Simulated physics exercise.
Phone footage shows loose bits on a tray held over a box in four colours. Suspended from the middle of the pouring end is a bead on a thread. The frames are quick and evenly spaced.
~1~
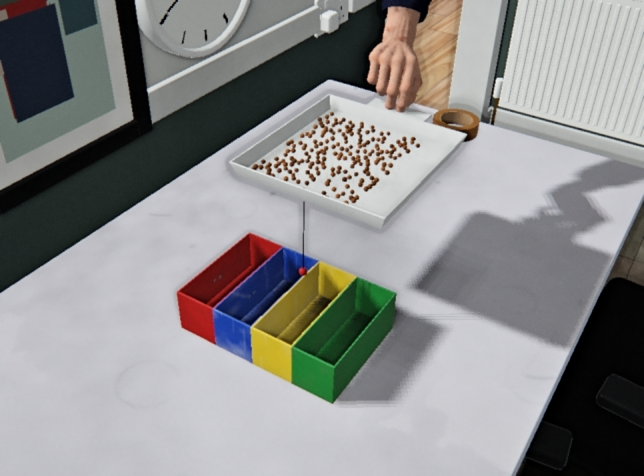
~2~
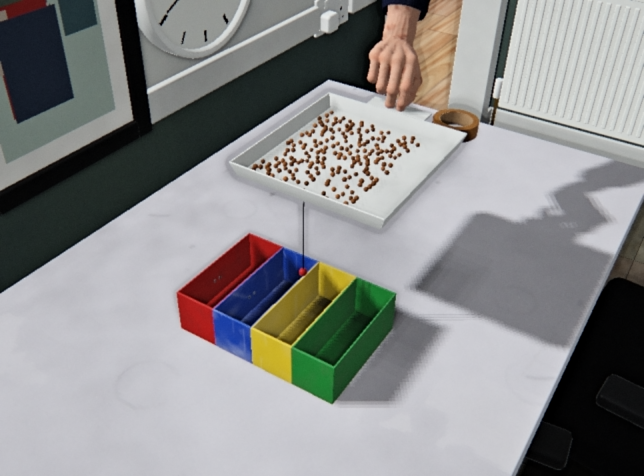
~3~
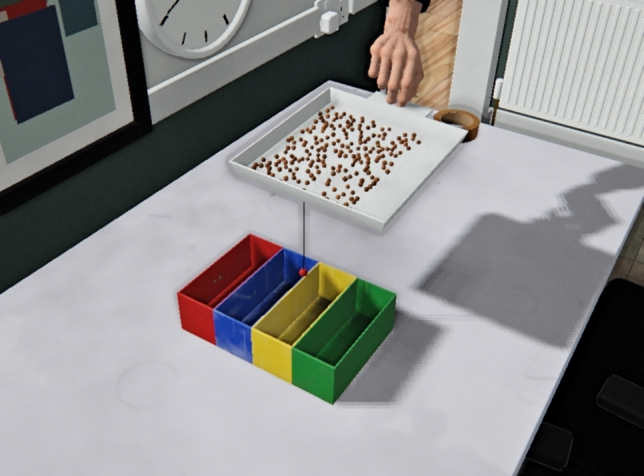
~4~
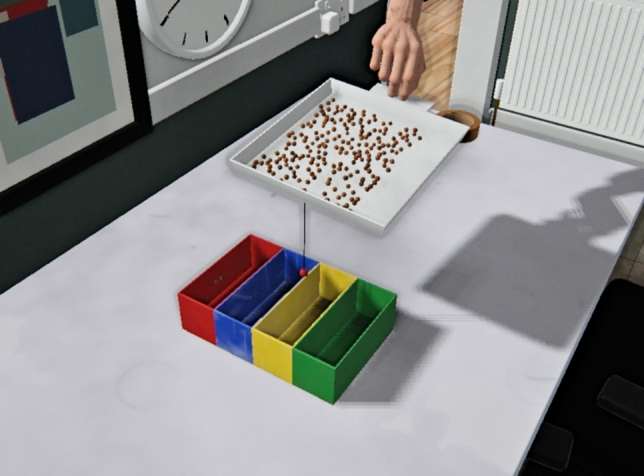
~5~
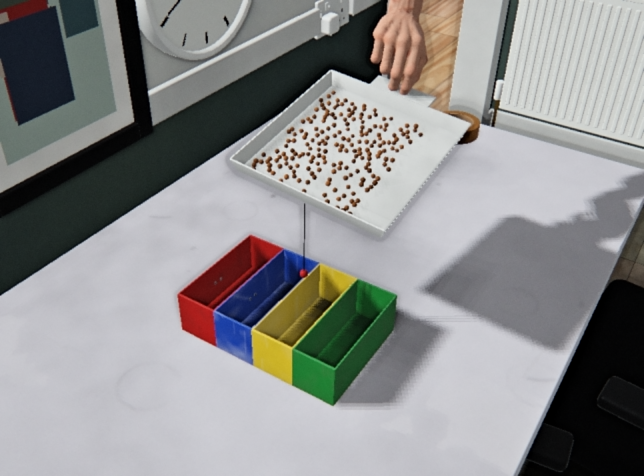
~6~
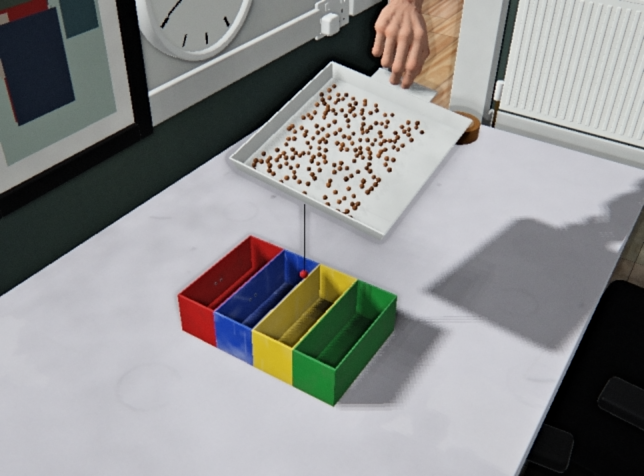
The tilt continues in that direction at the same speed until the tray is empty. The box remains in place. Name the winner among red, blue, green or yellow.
Winner: Green.
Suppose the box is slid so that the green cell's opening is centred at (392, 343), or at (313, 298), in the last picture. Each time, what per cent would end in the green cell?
You'd get near 10 per cent and afterwards near 0 per cent.
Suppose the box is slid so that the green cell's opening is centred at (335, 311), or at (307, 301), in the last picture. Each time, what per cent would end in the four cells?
You'd see around 40 per cent and then around 0 per cent.
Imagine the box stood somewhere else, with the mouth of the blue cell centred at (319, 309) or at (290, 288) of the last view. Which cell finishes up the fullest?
The yellow cell, then that green cell.
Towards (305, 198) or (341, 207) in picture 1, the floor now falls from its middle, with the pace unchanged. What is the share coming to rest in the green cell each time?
About 10 %, then 70 %.
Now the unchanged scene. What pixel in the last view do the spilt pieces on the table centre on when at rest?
It's centred close to pixel (410, 376).
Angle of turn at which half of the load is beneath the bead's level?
Tilt: Around 90 degrees.
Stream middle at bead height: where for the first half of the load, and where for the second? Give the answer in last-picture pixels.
Around (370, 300) and then (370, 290).
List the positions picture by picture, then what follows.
Corners of the pouring end at (237, 161) and (382, 214), level; middle of the load at (341, 155), cereal balls; bead on its thread at (303, 272); red cell at (197, 315); blue cell at (233, 333); yellow cell at (272, 352); green cell at (313, 372), in the first picture.
Corners of the pouring end at (237, 161) and (382, 215), level; middle of the load at (341, 154), in the second picture.
Corners of the pouring end at (237, 160) and (382, 217), tipped barely, lowest at the right corner; middle of the load at (341, 152), in the third picture.
Corners of the pouring end at (237, 159) and (382, 221), tipped a little, lowest at the right corner; middle of the load at (342, 149), in the fourth picture.
Corners of the pouring end at (237, 158) and (382, 225), tipped a little, lowest at the right corner; middle of the load at (342, 146), in the fifth picture.
Corners of the pouring end at (237, 157) and (382, 229), tipped a little, lowest at the right corner; middle of the load at (343, 145); red cell at (198, 318); blue cell at (234, 335); yellow cell at (273, 354); green cell at (314, 375), in the sixth picture.
Soon after the last picture, tray tipped steeply; nearly all on the tray; a stray few in the green cell; a small part falling or outside the box.
A little later, tray tipped right over; a small part on the tray; most in the green cell; a small part falling or outside the box.
Later still, tray tipped past a quarter turn; most in the green cell; a small part falling or outside the box.
At rest, tray tipped past a quarter turn; most in the green cell; none in the yellow cell; none in the blue cell; none in the red cell; a small part outside the box.
